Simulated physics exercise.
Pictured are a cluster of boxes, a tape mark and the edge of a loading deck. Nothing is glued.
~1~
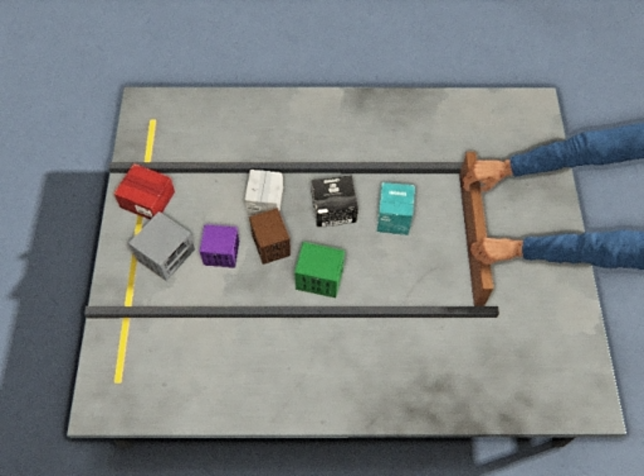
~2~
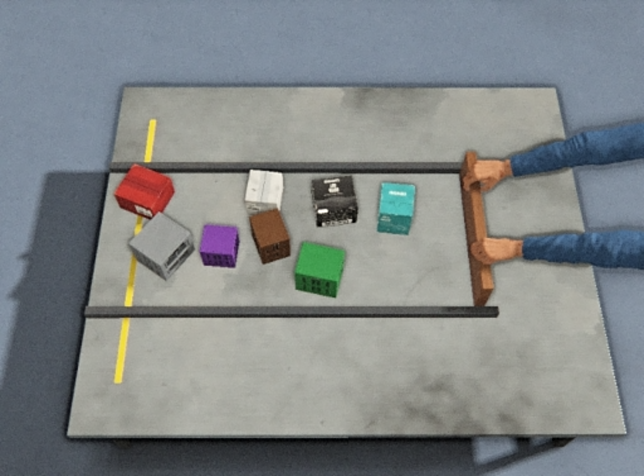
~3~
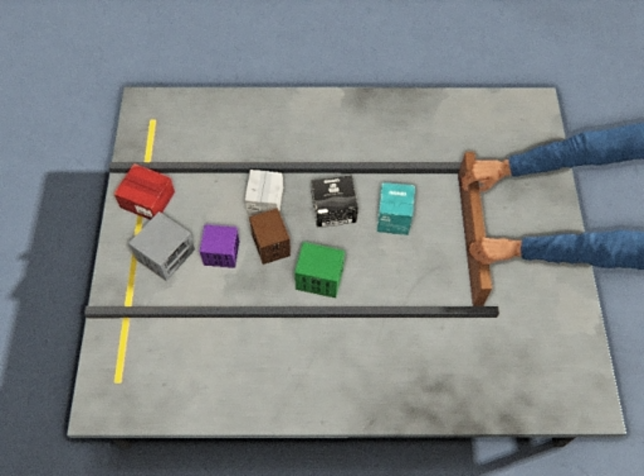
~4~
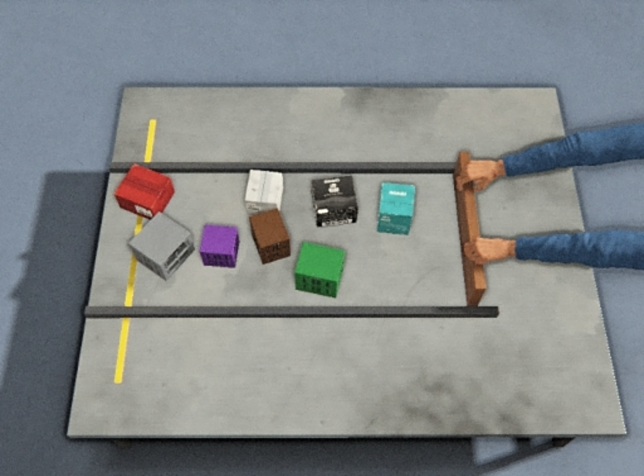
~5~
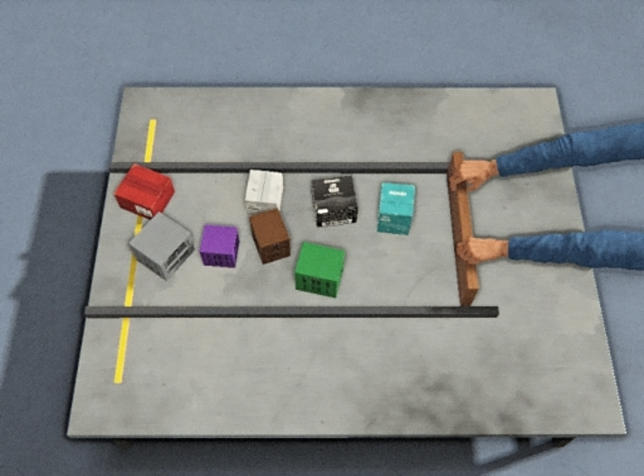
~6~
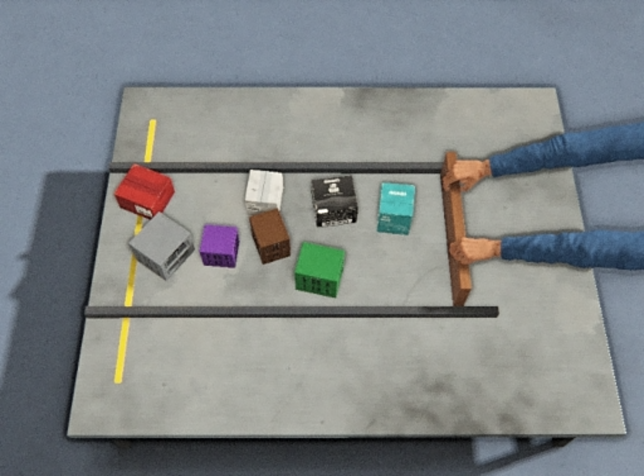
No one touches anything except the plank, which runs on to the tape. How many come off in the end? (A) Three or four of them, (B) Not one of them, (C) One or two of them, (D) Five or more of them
Answer: D.
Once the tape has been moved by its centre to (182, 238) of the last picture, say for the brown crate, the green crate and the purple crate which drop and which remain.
Lab note: Brown crate is safe; green crate is safe; purple crate is safe.
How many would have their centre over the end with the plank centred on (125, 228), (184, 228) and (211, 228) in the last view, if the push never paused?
Taking the three positions in turn, the counts come to 5, 3 and 1.
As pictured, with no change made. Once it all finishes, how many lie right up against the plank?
Contact count: 3.
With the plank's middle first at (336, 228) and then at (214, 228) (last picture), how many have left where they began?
Up to then 4, and up to the other point 8.
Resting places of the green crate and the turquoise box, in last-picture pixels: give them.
The green crate stops around (105, 279); the turquoise box around (120, 210).
Soon after, none off yet; red parcel at rest near (145, 193); grey crate at rest near (163, 247); purple crate at rest near (220, 247).
In the end, the number that fall off is five or more; gone, black box, white parcel, purple crate, grey crate and red parcel.
